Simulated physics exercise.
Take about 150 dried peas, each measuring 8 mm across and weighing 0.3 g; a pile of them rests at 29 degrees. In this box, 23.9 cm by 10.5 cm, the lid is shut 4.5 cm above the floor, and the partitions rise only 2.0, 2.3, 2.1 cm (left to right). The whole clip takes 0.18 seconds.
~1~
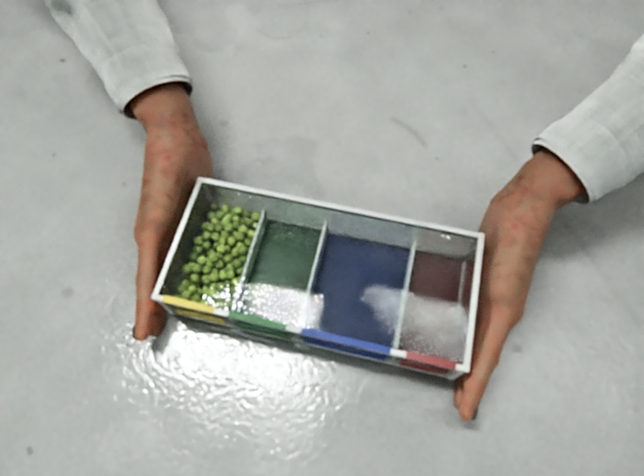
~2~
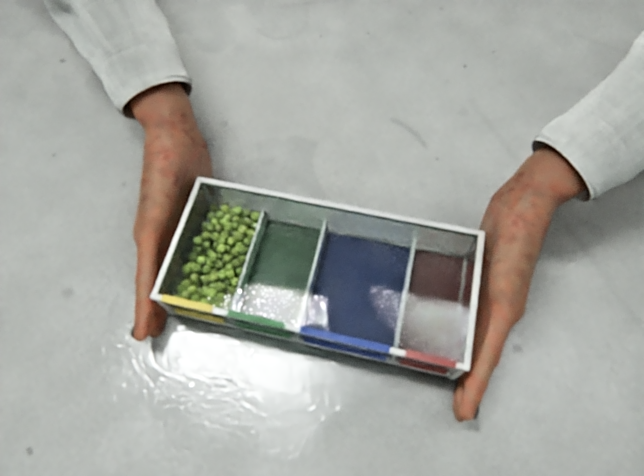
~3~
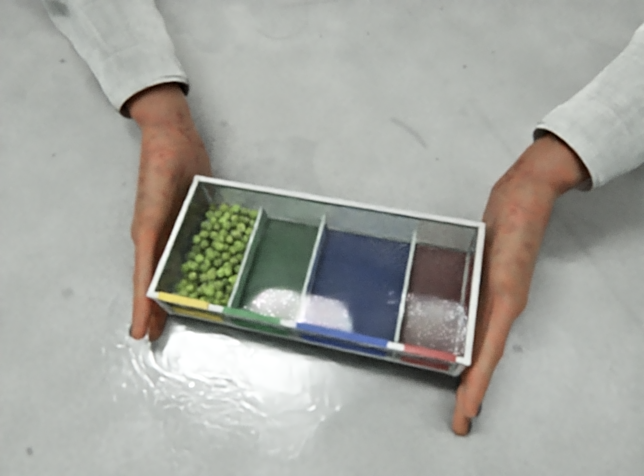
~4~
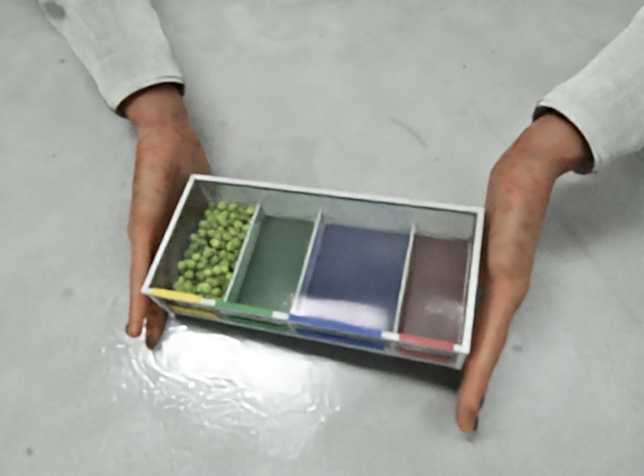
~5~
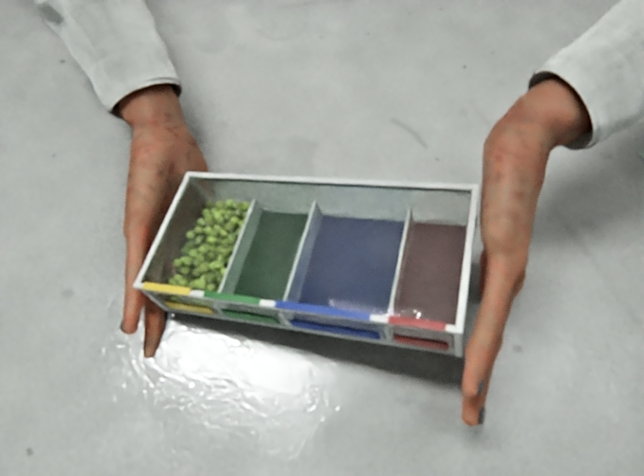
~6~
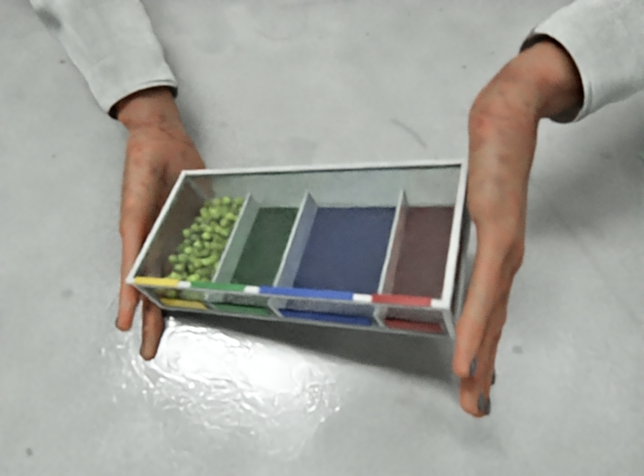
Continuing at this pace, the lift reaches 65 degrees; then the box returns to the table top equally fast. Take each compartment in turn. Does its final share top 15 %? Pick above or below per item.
Red = below; blue = below; green = below; yellow = above.
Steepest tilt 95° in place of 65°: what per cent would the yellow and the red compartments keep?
Yellow 100 %, red 0 %.
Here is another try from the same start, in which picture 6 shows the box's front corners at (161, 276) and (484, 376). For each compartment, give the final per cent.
Red 10 %; blue 40 %; green 15 %; yellow 35 %.
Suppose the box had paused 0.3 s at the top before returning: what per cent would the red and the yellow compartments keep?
Red 0, yellow 100.
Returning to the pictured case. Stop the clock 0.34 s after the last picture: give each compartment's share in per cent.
In per cent: Red 0, blue 0, green 0, yellow 100.
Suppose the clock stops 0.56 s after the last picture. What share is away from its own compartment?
I'd say around 0 per cent.
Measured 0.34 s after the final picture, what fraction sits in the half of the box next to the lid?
I'd put it at some 20 percent.
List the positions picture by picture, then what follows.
Box tilt 0 degrees, front corners at (158, 296) and (463, 366); yellow 100 %, in the first frame.
Box tilt 1 degrees, front corners at (157, 295) and (464, 364), in the second frame.
Box tilt 4 degrees, front corners at (154, 293) and (464, 359), lowest corner left back, in the third frame.
Box tilt 9 degrees, front corners at (148, 289) and (463, 347), lowest corner left back, in the fourth frame.
Box tilt 15 degrees, front corners at (141, 284) and (456, 327), lowest corner left back, in the fifth frame.
Box tilt 22 degrees, front corners at (133, 279) and (443, 303), lowest corner left back; yellow 100 %, in the sixth frame.
Then, 0.34 s after the last picture, tilt 63 degrees; yellow 100 %.
Then, 0.56 s after the last picture, tilt 25 degrees; yellow 100 %.
Then, 0.90 s after the last picture, tilt 0 degrees; yellow 100 %.
In the end, red 0 %, blue 0 %, green 0 %, yellow 100 %.
